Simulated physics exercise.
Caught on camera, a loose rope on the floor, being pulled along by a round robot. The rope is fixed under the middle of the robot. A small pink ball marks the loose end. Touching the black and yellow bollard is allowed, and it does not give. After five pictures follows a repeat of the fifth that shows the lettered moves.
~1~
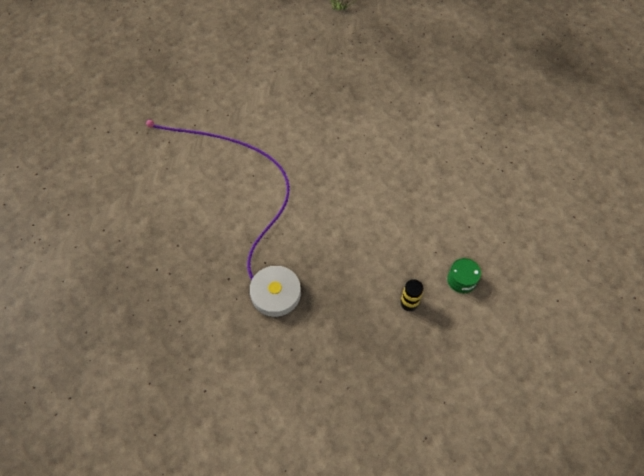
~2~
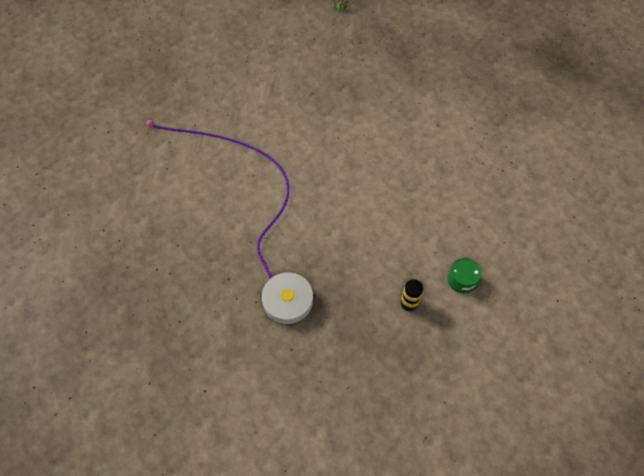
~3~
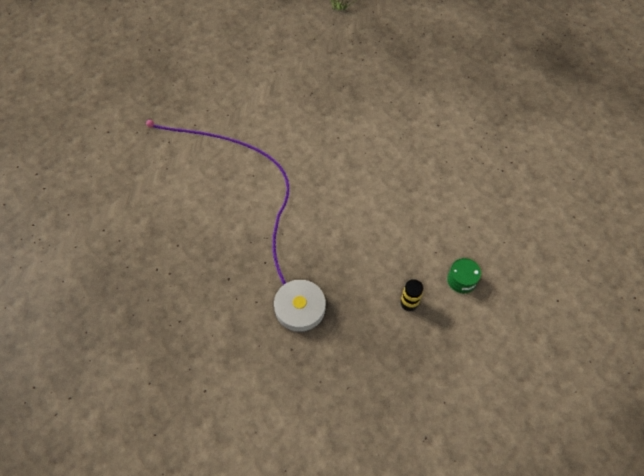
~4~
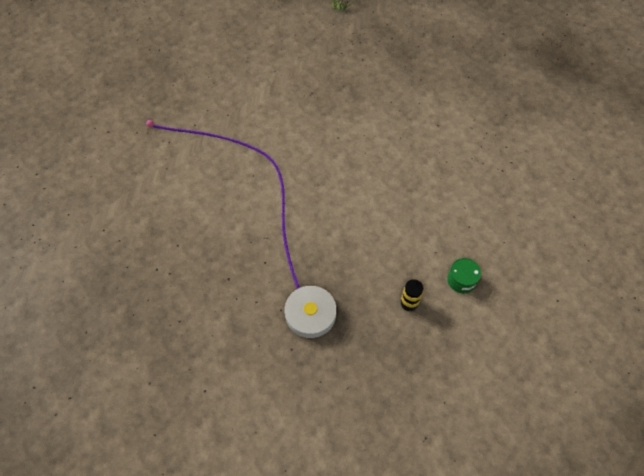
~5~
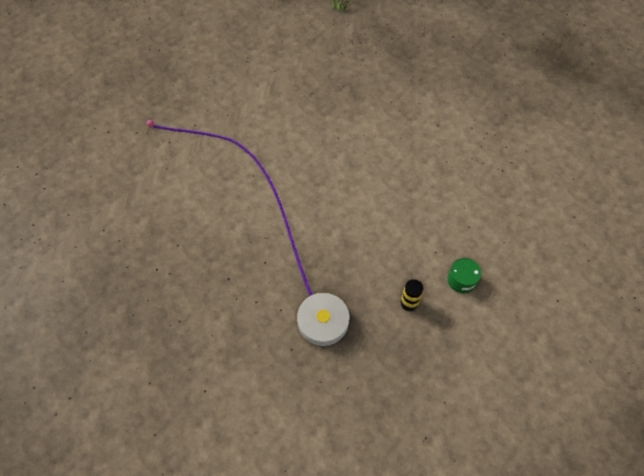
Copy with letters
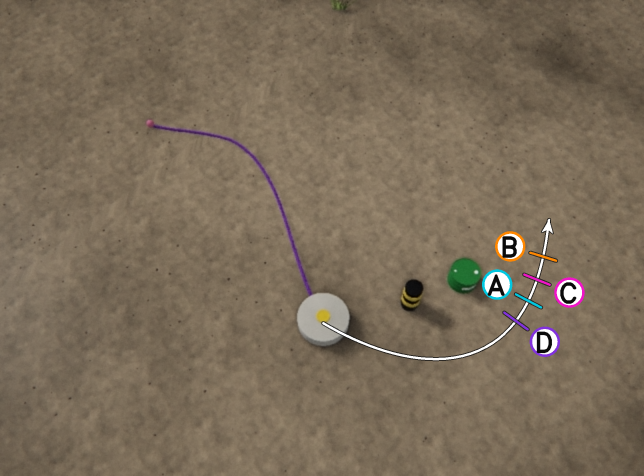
Round white robot with a yellow dot sliding slowly down and right across the floor, pulling a curved purple rope straighter behind it.
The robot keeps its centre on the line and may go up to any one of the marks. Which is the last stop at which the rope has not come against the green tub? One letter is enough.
Mark C.
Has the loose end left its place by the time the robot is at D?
By then, yes.
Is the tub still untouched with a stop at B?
No.
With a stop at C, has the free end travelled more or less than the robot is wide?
More.
On the marked copy, A at (528, 301); B at (543, 257); C at (537, 280); D at (516, 321); the route from (323, 323) via (492, 343) to (549, 220).
Following C. Soon after the start, robot (412, 354), middle of the rope (286, 237), free end (191, 137).
Later, robot (503, 334), middle of the rope (333, 267), free end (224, 167).
In the end, robot (540, 276), middle of the rope (374, 290), free end (250, 193); only the bollard has been touched, if anything.
As for the rest, A is safe but short; B brings the rope against the tub; D is safe but short.
